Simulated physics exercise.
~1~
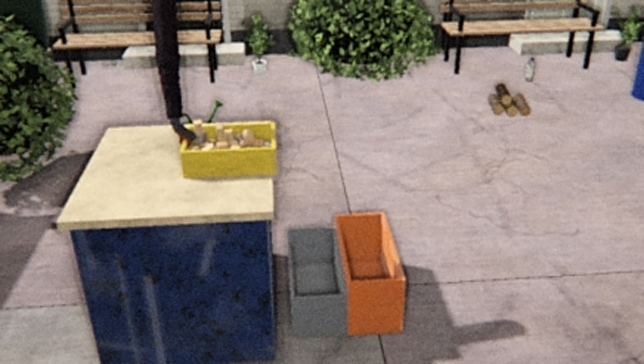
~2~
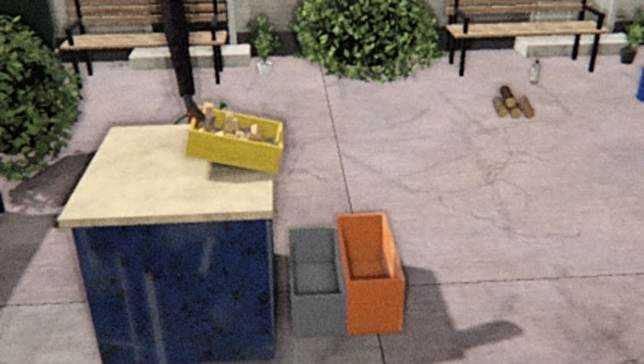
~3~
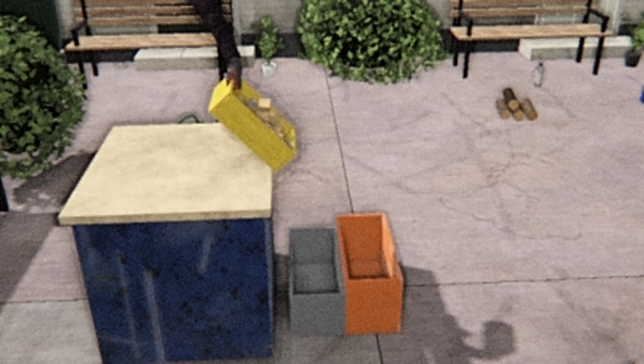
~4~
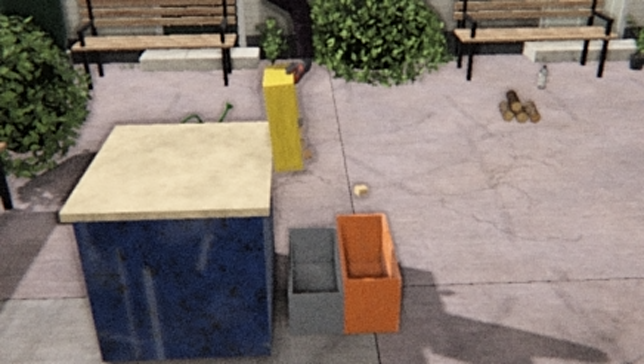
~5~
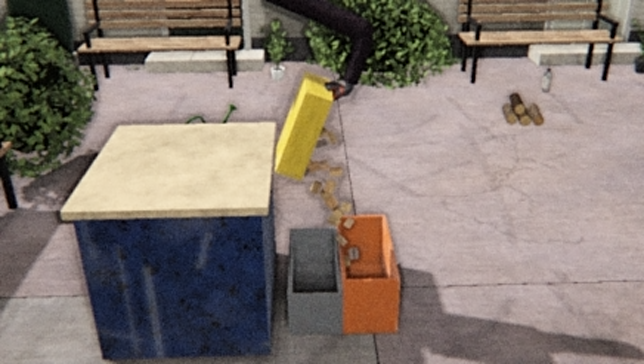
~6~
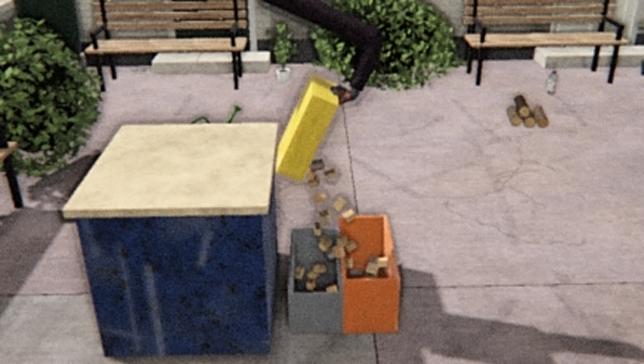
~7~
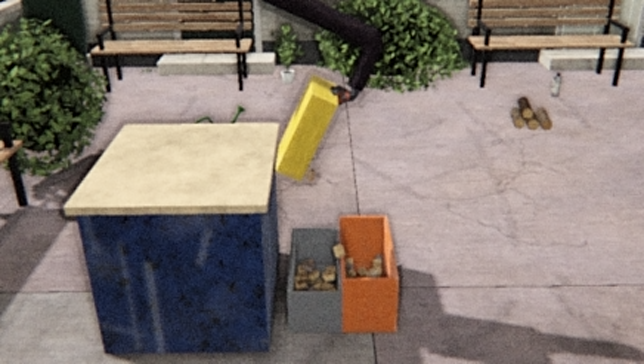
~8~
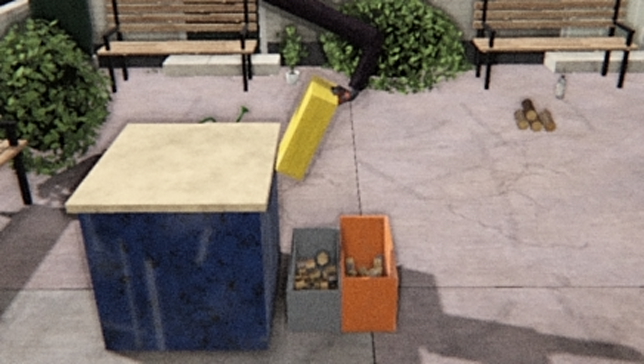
A bright yellow tote full of small wooden blocks sits on the pale top of a dark blue bench, gripped by a dark arm, in a paved yard seen from above. Below the bench's right side stand an empty grey trough and an orange one beyond it, with benches and bushes behind. The arm tips the tote rightward over the edge until it points steeply down. One block drops first, then a stream tumbles into the orange trough and soon the grey one too. The flow stops, leaving blocks in both troughs and the tote still held tilted.
